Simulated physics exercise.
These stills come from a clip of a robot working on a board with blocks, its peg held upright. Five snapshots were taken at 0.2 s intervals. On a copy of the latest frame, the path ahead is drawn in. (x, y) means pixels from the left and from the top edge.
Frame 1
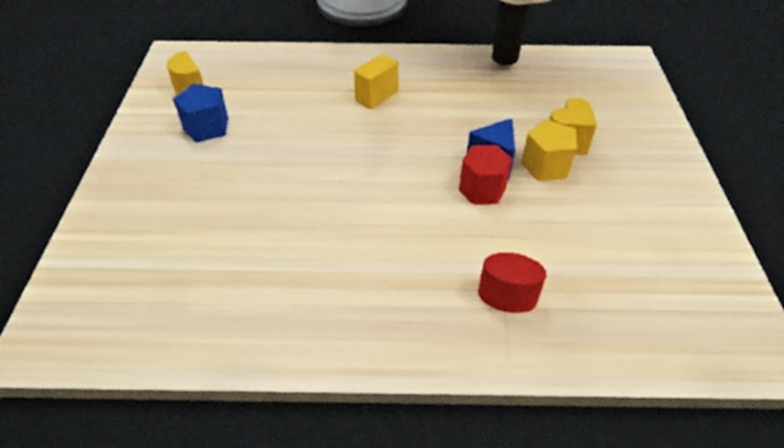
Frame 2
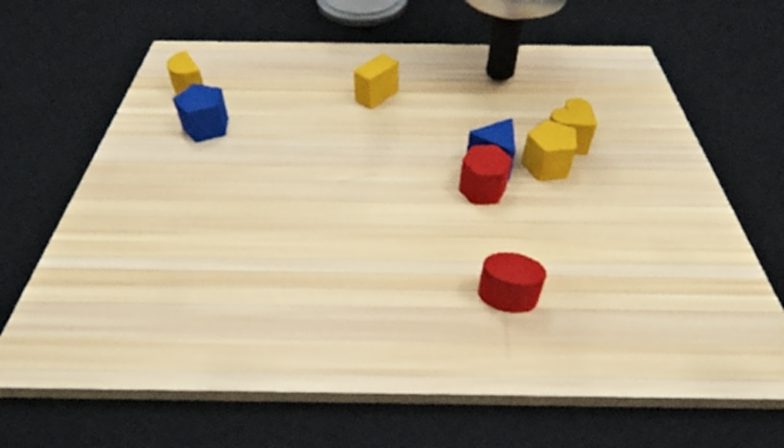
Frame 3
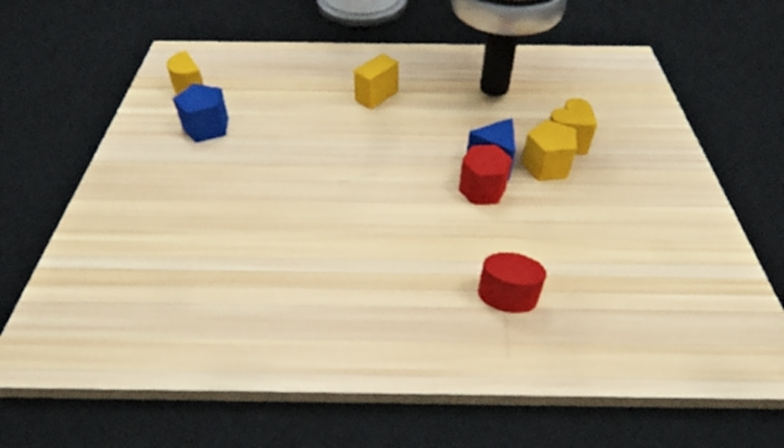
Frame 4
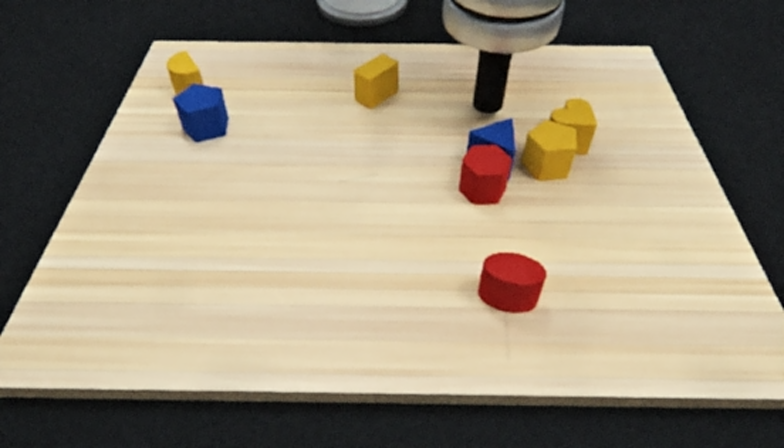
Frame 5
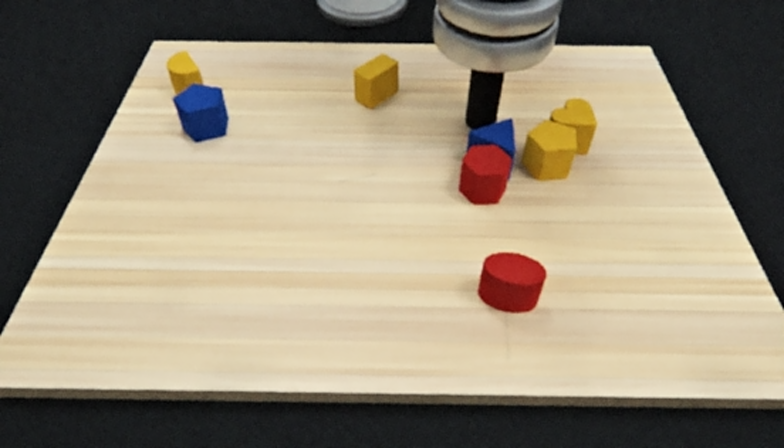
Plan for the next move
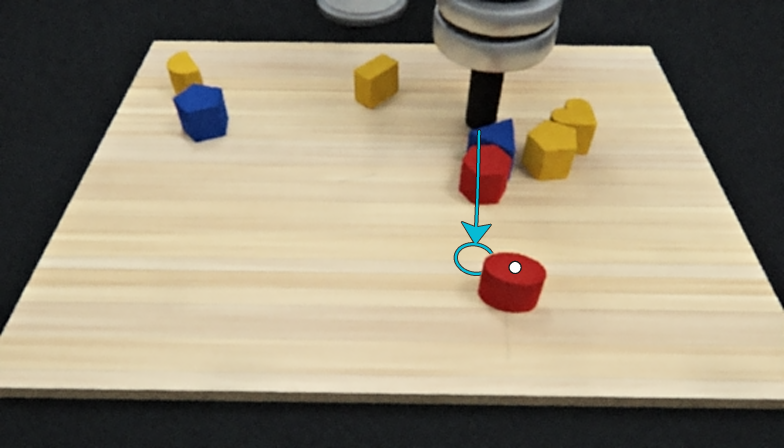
A robot arm moving a black peg from the board's far edge toward a blue triangular block among red and yellow blocks.
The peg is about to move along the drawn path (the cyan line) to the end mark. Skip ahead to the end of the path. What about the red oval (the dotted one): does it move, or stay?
Displaced, by a centimetre or more.
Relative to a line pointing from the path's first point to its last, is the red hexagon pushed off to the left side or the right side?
Pushed left.
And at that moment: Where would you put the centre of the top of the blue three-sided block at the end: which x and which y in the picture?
It should be at (524, 155) by then.
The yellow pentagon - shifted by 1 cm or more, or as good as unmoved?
That one stays where it is.
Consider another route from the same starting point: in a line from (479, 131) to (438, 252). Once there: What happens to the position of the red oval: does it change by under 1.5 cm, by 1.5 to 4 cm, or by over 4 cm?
It goes hardly anywhere, under 1.5 cm.
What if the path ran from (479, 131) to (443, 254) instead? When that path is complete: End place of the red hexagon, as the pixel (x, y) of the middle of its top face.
Located at (500, 202).
The drawn path runs from (479, 131) to (475, 259); the dot is on the red oval.
What follows on the original path. One third of the way, peg (480, 160); red hexagon (489, 169), turned 30° clockwise; blue three-sided block (519, 149), turned 10° anticlockwise.
Two thirds of the way, peg (478, 202); red hexagon (496, 212), turned 15° clockwise; blue three-sided block (524, 155), turned 40° anticlockwise.
At the end, peg (476, 250); red hexagon (511, 258), turned 25° anticlockwise; blue three-sided block (524, 155), turned 40° anticlockwise; red oval (538, 295), turned 15° anticlockwise; yellow pentagon not moved.
